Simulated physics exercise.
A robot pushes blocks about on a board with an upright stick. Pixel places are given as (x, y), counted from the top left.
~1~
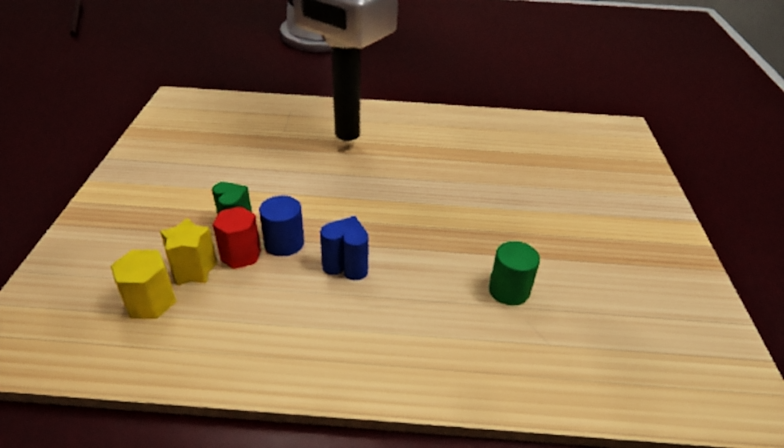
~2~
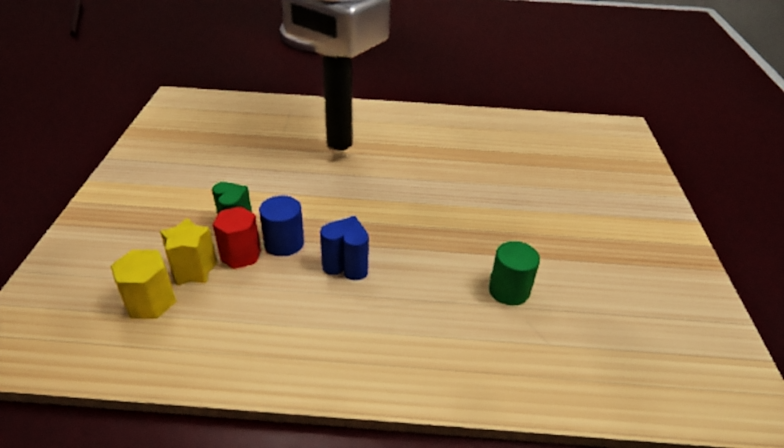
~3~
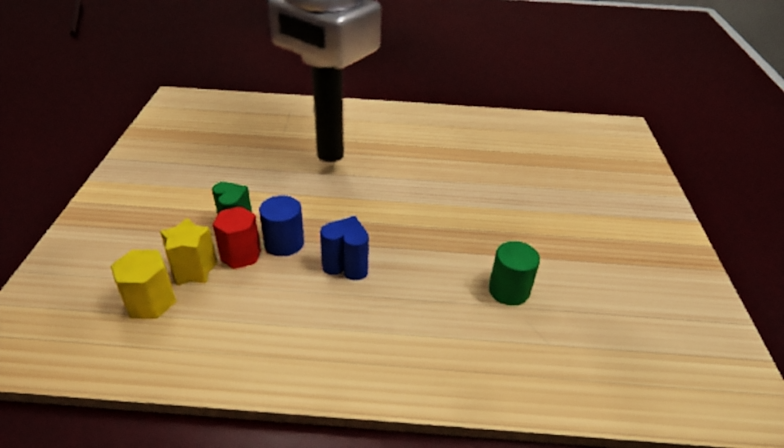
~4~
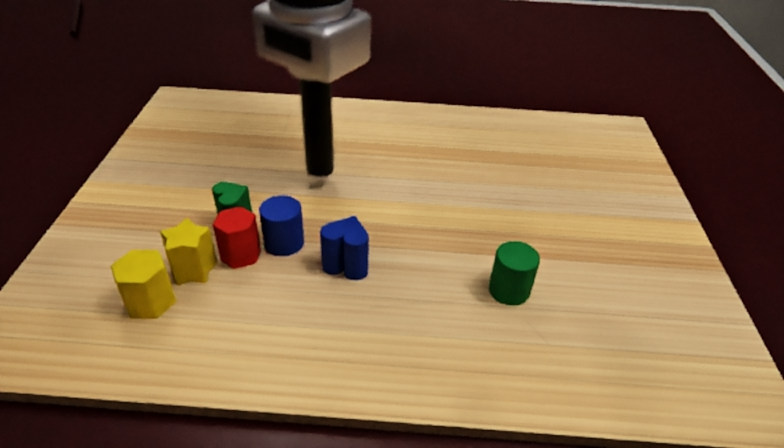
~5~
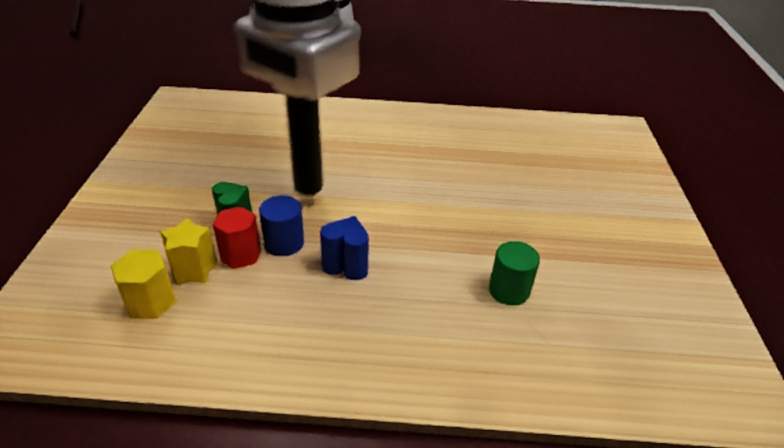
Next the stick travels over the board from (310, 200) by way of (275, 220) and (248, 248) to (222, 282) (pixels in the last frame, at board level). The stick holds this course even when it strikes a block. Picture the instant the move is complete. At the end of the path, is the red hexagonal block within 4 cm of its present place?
No, that is not how it ends up.
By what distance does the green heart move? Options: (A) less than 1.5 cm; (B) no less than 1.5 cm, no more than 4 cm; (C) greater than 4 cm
A (less than 1.5 cm)
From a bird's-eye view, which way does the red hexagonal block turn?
If we look at it from overhead, the red hexagonal block pivots counter-clockwise.
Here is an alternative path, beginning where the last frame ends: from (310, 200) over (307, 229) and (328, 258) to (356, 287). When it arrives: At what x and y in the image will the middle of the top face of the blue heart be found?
Its top middle: (392, 262).
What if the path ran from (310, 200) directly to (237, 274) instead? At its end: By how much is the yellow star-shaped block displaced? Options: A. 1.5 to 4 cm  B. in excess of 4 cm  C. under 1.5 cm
A (1.5 to 4 cm)
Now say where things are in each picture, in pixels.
The first picture shows lower end of the stick (347, 134), tops of blocks, yellow hexagonal block (138, 265), yellow star-shaped block (184, 234), green heart (229, 191), red hexagonal block (234, 219), blue cylinder (280, 207).
The second picture shows stick (340, 144), blocks as before.
The third picture shows stick (331, 155), blocks as before.
The fourth picture shows stick (320, 170), blocks as before.
The fifth picture shows stick (309, 187), yellow hexagonal block (138, 265), yellow star-shaped block (184, 234), green heart (229, 191), red hexagonal block (234, 219), blue cylinder (280, 207).
What follows on the original path. One third of the way, stick (273, 207); nothing pushed yet.
Two thirds of the way, stick (245, 236); yellow hexagonal block (133, 266); yellow star-shaped block (176, 237), turned 15° clockwise; red hexagonal block (222, 236); blue cylinder (275, 220).
At the end, stick (219, 268); yellow hexagonal block (125, 267), turned 20° anticlockwise; yellow star-shaped block (168, 244), turned 60° clockwise; green heart not moved; red hexagonal block (198, 273), turned 20° anticlockwise; blue cylinder (275, 220).
